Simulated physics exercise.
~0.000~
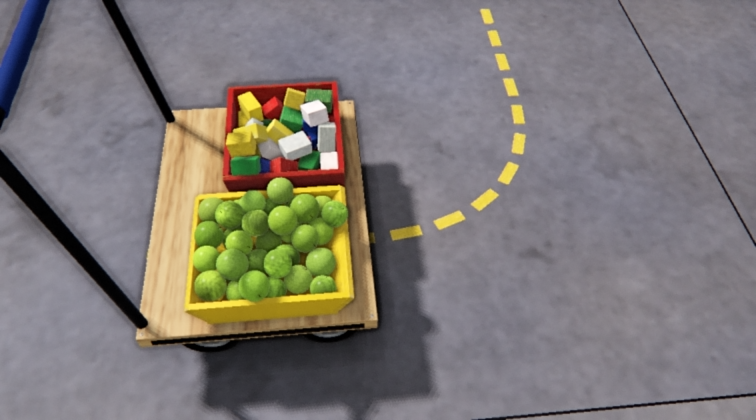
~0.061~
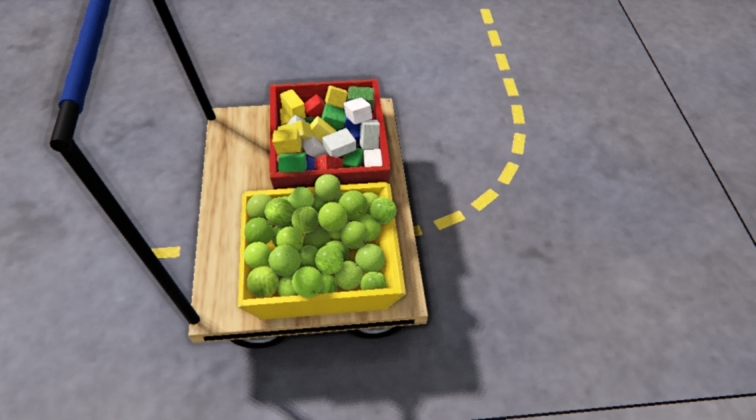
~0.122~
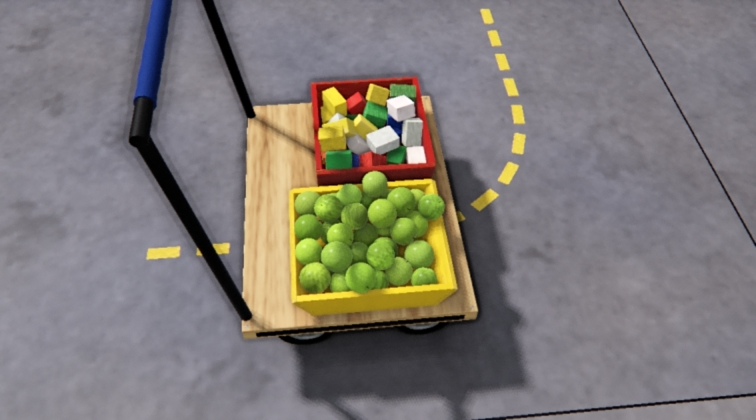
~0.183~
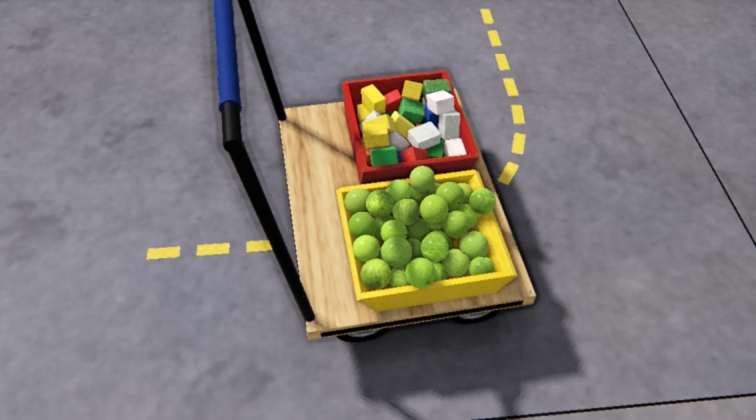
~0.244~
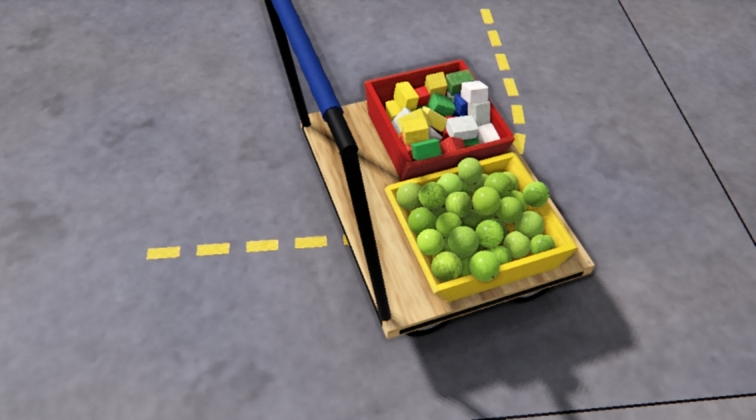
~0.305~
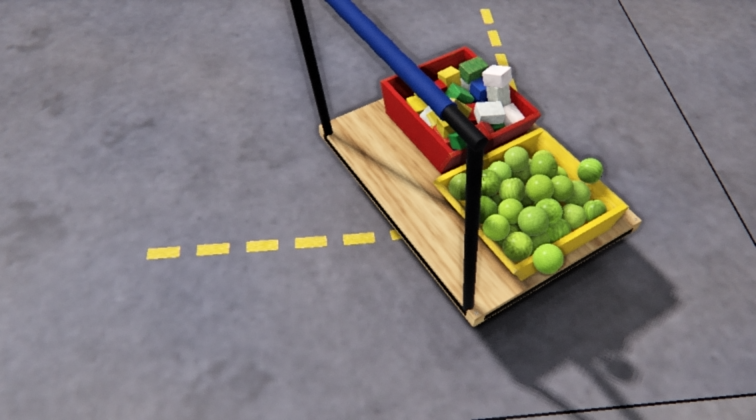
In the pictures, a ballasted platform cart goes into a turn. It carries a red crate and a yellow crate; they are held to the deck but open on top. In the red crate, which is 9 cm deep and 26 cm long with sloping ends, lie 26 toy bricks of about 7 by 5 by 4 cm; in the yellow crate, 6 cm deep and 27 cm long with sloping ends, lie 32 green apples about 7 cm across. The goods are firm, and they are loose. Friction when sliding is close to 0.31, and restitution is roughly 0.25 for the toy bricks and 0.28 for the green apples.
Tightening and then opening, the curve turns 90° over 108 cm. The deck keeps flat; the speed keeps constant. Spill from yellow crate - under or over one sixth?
The lost fraction is higher than one sixth.
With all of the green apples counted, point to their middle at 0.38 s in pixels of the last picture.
Centre: Around (580, 172) px.
After 0.38 s, red crate 26 in, 0 out and yellow crate 30 in, 2 out.
After 0.50 s, red crate 25 in, 1 out and yellow crate 22 in, 10 out.
After 0.66 s, red crate 24 in, 2 out and yellow crate 17 in, 15 out.
When it is over (at 1.11 s), red crate 24 in, 2 out and yellow crate 17 in, 15 out. Asked share, 15 of 32, 47 per cent.
